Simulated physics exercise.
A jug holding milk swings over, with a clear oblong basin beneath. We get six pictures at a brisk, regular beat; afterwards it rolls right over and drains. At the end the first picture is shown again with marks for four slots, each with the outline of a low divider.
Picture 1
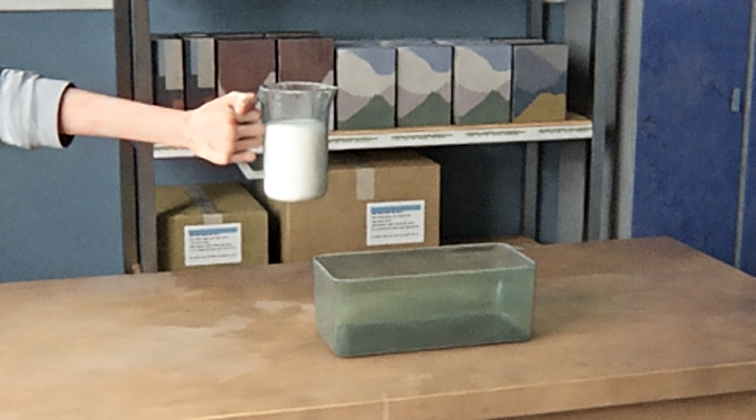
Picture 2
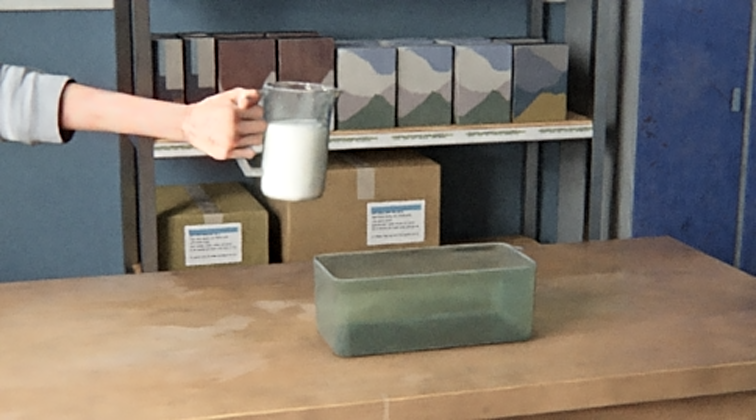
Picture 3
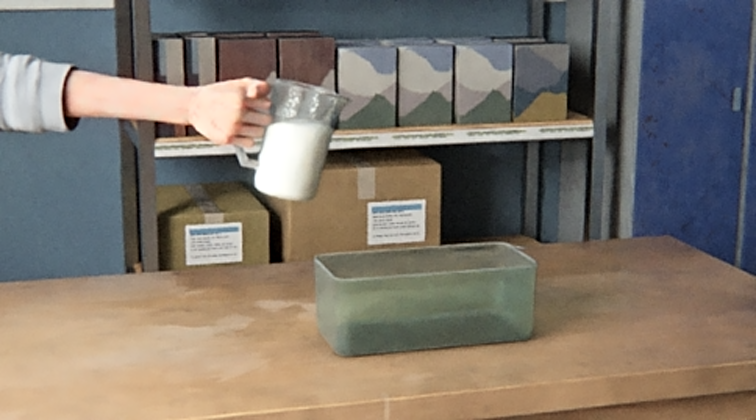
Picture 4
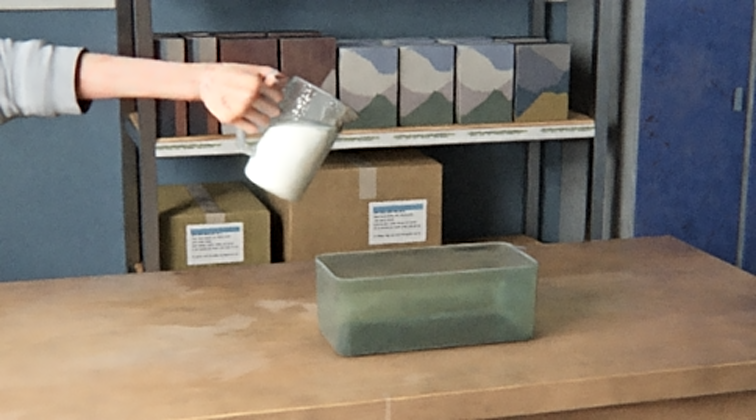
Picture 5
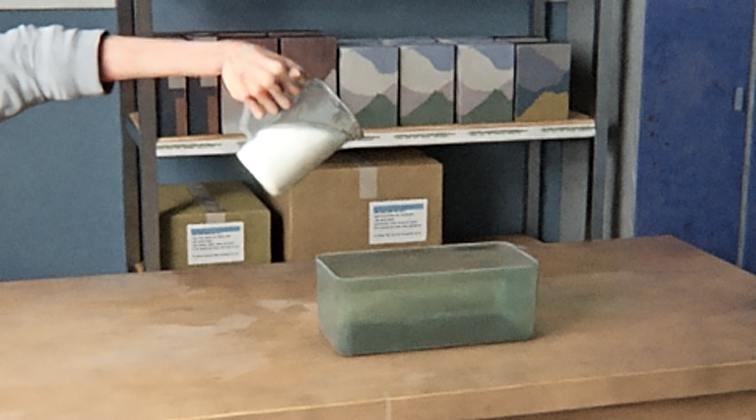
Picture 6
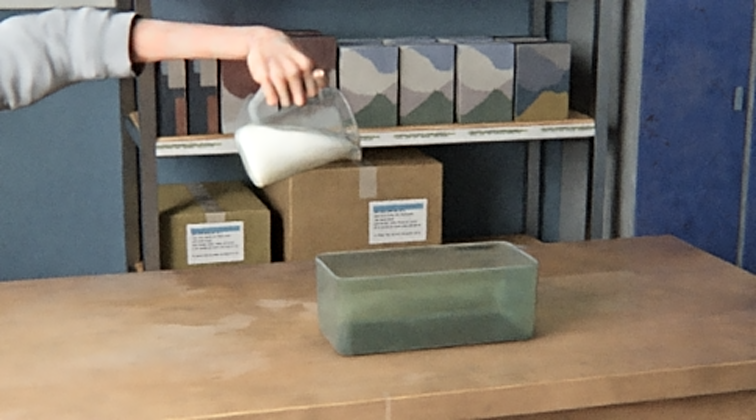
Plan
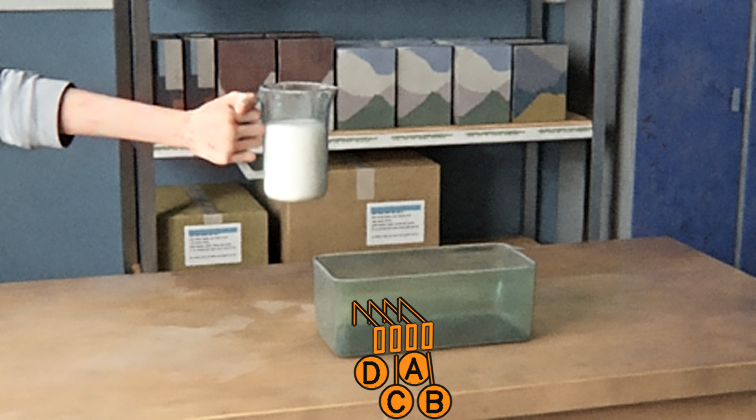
In a storeroom with boxes on shelves, a hand holds a clear jug of milk above and left of an oblong basin on a wooden table, then steadily tilts it rightward until the milk reaches the lip.
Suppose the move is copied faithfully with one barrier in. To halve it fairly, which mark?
Best: A.
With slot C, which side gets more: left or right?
More ends on the right.
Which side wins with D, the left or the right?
The right side.
In orange, A at (412, 354); B at (428, 353); C at (396, 356); D at (380, 357).
For slot A, about 48 % ends left of the wall and 49 % right of it; 3 % is lost outside.
For slot B, about 71 % ends left of the wall and 18 % right of it; 11 % is lost outside.
For slot C, about 12 % ends left of the wall and 86 % right of it.
For slot D, about 4 % ends left of the wall and 92 % right of it; 4 % is lost outside.
